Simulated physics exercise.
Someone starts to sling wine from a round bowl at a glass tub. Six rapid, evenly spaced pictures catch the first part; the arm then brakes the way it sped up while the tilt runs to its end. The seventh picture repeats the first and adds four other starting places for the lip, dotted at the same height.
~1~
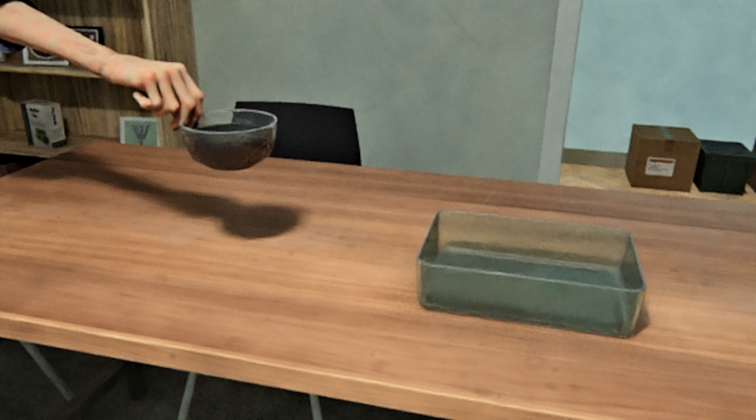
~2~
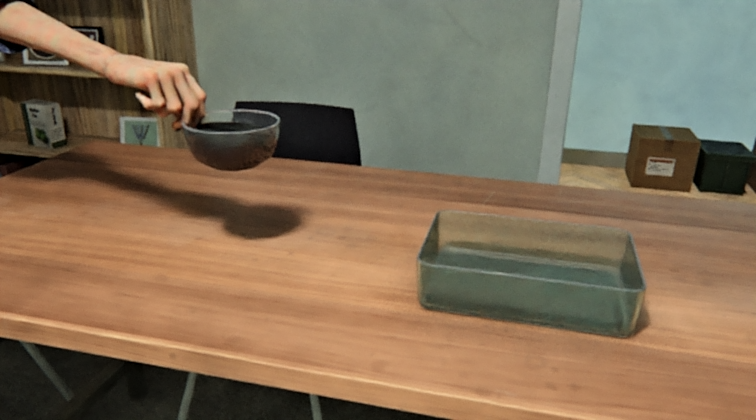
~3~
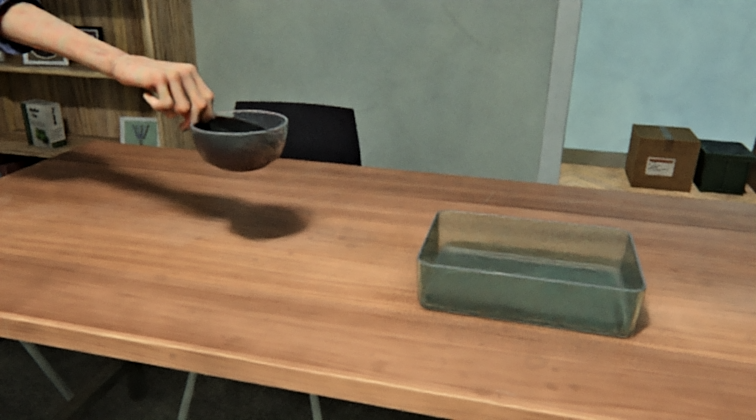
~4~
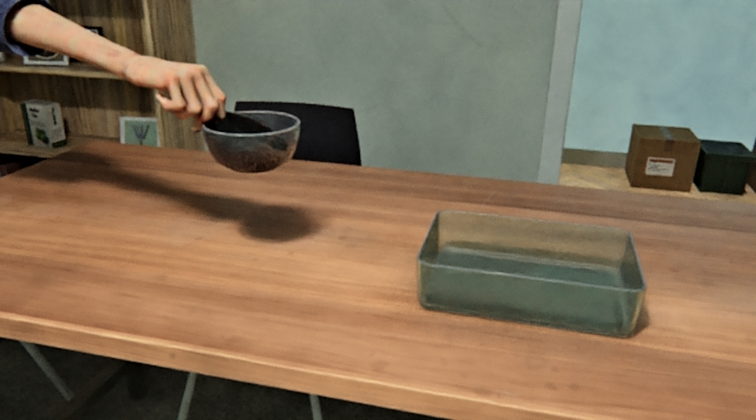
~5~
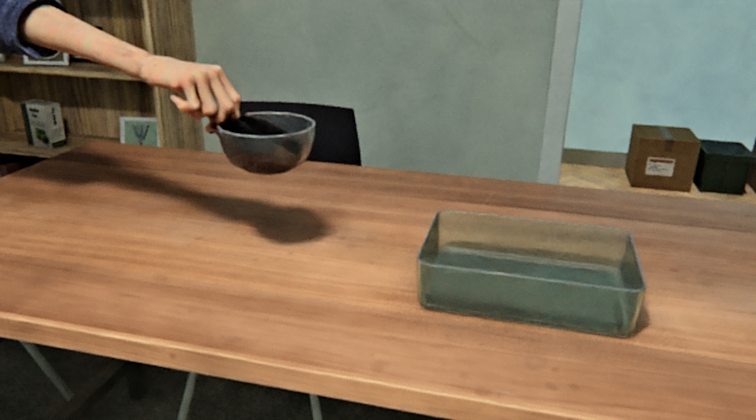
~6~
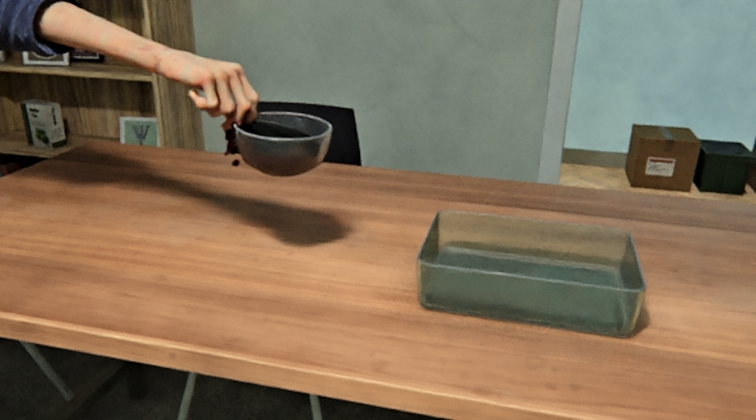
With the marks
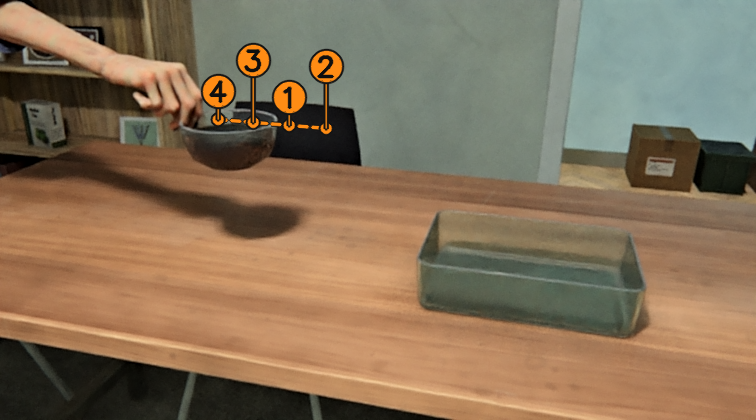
Hand carrying a round bowl of dark liquid rightward above a wooden table with a glass tub, drops slipping over the rim.
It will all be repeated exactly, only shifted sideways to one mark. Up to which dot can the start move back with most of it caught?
Choose 2.
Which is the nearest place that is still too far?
It is 1.
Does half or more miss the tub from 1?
Yes, it does.
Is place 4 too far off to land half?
Yes, that goes wrong.
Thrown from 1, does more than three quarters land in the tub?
No.
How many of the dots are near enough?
One of the four.
On the marked copy, 1 at (289, 125); 2 at (326, 128); 3 at (253, 122); 4 at (218, 119).
Choosing 1, about 35 % lands in the tub, 61 % falls short and 4 % goes beside or beyond.
Choosing 2, about 65 % lands in the tub, 29 % falls short and 6 % goes beside or beyond.
Choosing 3, about 7 % lands in the tub, 93 % falls short.
Choosing 4, about 0 % lands in the tub, 100 % falls short.
